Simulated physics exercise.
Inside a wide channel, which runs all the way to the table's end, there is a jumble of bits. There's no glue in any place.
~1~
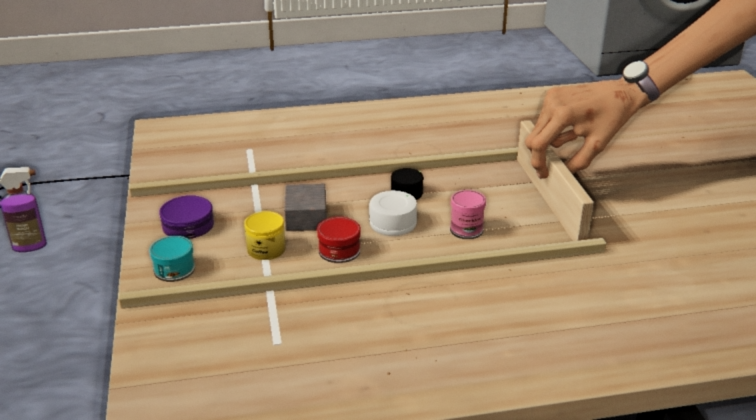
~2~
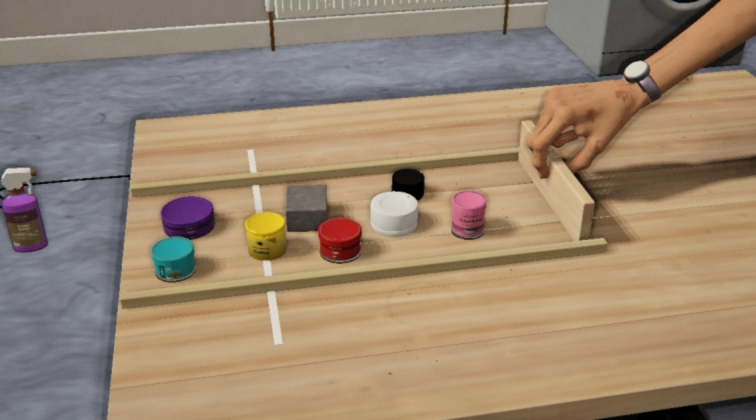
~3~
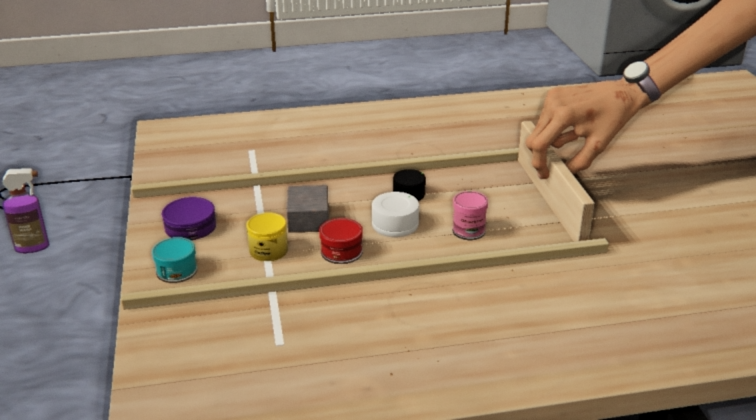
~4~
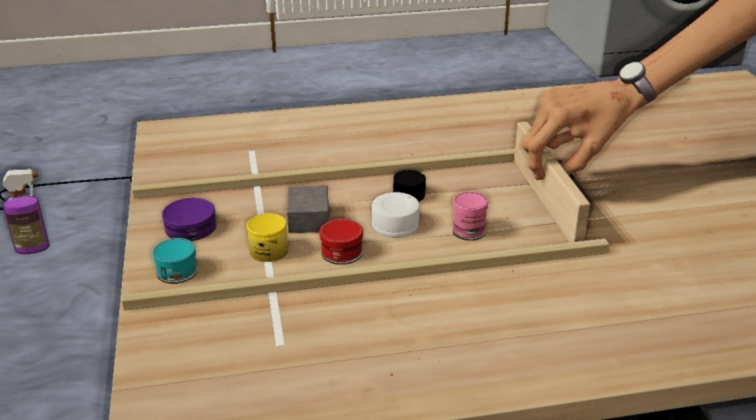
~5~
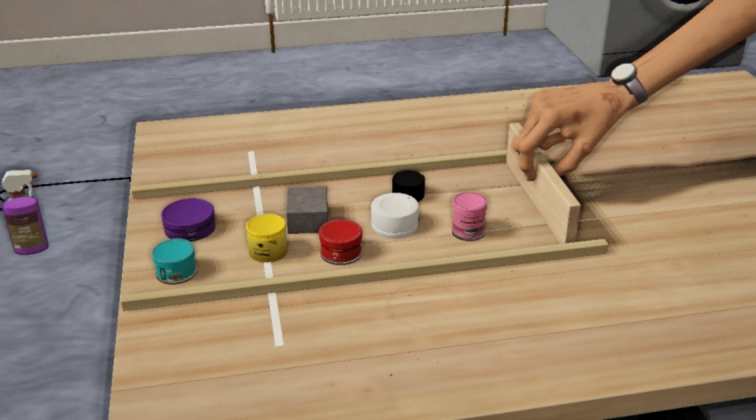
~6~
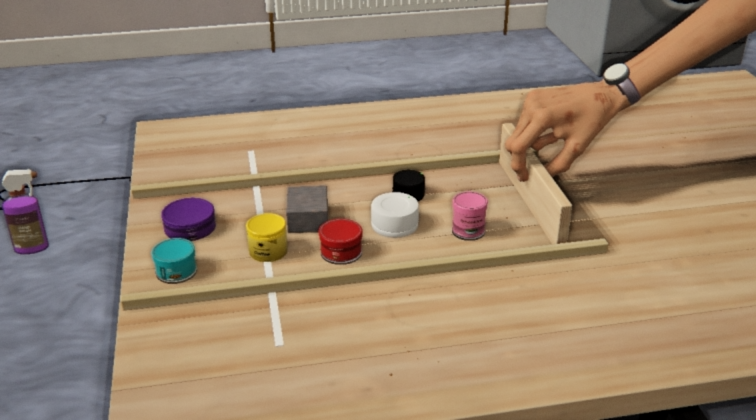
A hand wearing a watch grips an upright wooden board at the right end of a channel between two wooden strips on a light wood table, seen from above at an angle. Purple, turquoise, yellow, red, white, pink and black pots and a grey block lie between the strips, with white tape crossing at left. The view shifts very slightly, then the hand slides the board a little leftward while the pots stay put.
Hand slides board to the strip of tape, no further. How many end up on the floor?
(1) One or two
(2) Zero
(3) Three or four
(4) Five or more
2.
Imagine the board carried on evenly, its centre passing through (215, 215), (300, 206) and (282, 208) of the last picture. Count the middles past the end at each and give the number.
Per position: 2 / 0 / 0.
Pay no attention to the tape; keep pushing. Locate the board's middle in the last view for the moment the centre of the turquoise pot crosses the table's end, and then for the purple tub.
First near (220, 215), second near (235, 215).
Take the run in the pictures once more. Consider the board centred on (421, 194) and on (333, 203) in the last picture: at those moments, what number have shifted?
Counts: 3 and 6.
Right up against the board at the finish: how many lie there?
The answer is 3.
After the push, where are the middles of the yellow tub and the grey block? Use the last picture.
Result: One at about (201, 243), the other at about (213, 214).
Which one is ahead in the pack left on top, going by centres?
It's the purple tub.
Early on, none off yet; turquoise pot at rest near (175, 261); purple tub at rest near (189, 220); yellow tub at rest near (267, 238).
A while later, none off yet; turquoise pot at rest near (175, 261); purple tub at rest near (189, 220); yellow tub travelled about its own width near (234, 237).
Finally, the number that fall off is zero.
